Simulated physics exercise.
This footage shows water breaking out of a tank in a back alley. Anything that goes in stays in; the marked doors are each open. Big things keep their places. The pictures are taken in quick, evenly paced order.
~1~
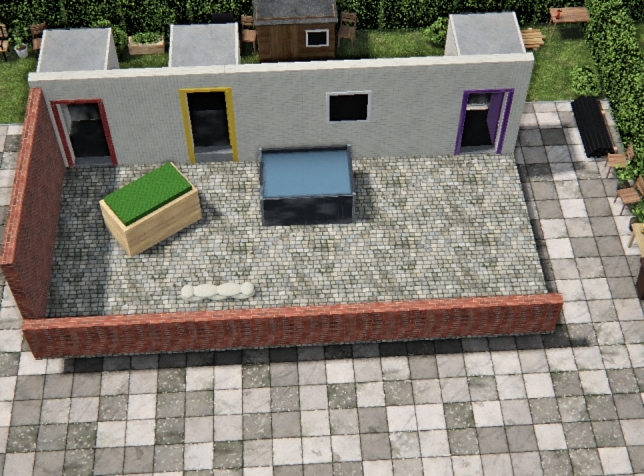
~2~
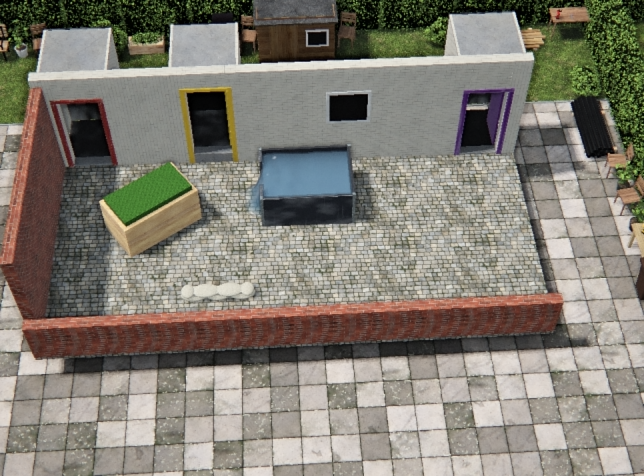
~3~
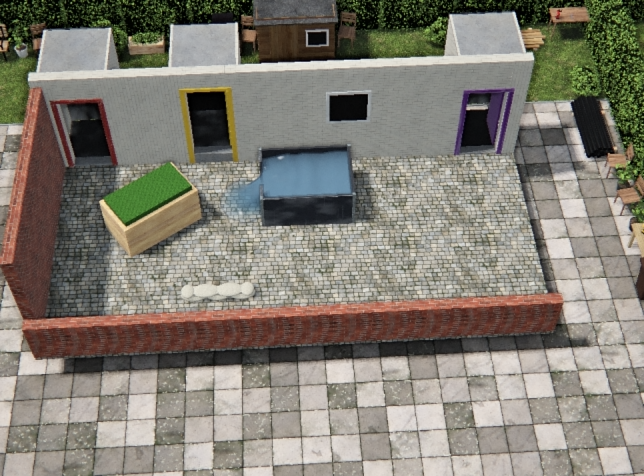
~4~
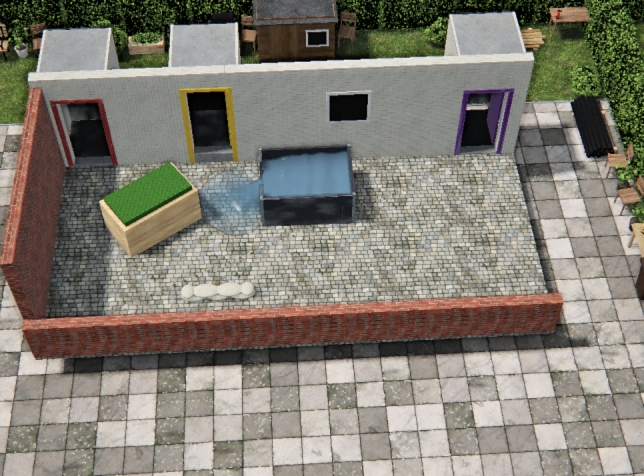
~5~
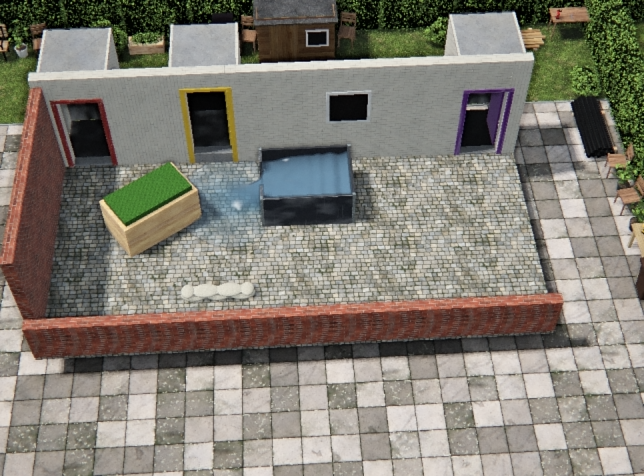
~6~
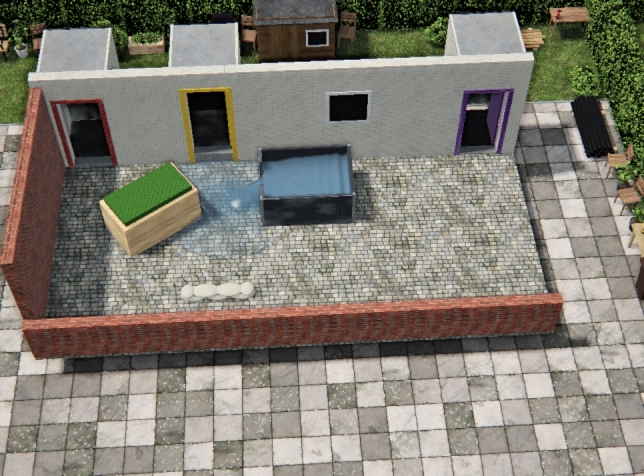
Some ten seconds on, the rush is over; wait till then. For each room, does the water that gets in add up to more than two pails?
One by one: The purple door receives no more than two buckets; the red door receives more than two buckets; the yellow door receives no more than two buckets.
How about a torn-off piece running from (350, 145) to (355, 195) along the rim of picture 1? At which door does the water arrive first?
My pick is the purple one.
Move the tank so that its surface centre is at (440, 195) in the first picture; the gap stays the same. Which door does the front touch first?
The door you want is the one in yellow.
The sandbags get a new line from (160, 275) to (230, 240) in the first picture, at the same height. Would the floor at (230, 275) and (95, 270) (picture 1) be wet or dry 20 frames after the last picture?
First spot untouched, second spot swamped.
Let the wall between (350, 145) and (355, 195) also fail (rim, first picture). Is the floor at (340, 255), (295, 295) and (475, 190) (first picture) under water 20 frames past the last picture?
Point by point: Unwetted; unwetted; soaked.
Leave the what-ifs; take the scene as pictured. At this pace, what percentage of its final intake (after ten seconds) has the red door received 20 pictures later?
My estimate: Close to 25 per cent.
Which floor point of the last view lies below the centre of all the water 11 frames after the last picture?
I'd say around (234, 204).
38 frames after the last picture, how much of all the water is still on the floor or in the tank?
98 per cent.
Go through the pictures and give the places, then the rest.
In the first frame, still water in the tank at (306, 174).
In the second frame, water pours out at (263, 191) and has run to (254, 188).
In the third frame, water pours out at (263, 192) and has run to (225, 194).
In the fourth frame, water pours out at (263, 193) and has run to a hidden place.
In the fifth frame, water pours out at (263, 193) and has run to a hidden place.
In the sixth frame, the front is at a hidden place, out from the gap at (263, 193).
A moment on, water covers 20 % of the floor; the purple door not reached, the red door wet at the sill, nothing in, the yellow door wet at the sill, nothing in.
Next, water covers 30 % of the floor; the purple door not reached, the red door under two buckets in, the yellow door wet at the sill, nothing in.
Then, water covers 40 % of the floor; the purple door not reached, the red door over two buckets in, the yellow door wet at the sill, nothing in.
Later, water covers 55 % of the floor; the purple door wet at the sill, nothing in, the red door over two buckets in, the yellow door wet at the sill, nothing in.
In the end, water covers 95 % of the floor; the purple door wet at the sill, nothing in, the red door far over two buckets in, the yellow door wet at the sill, nothing in.
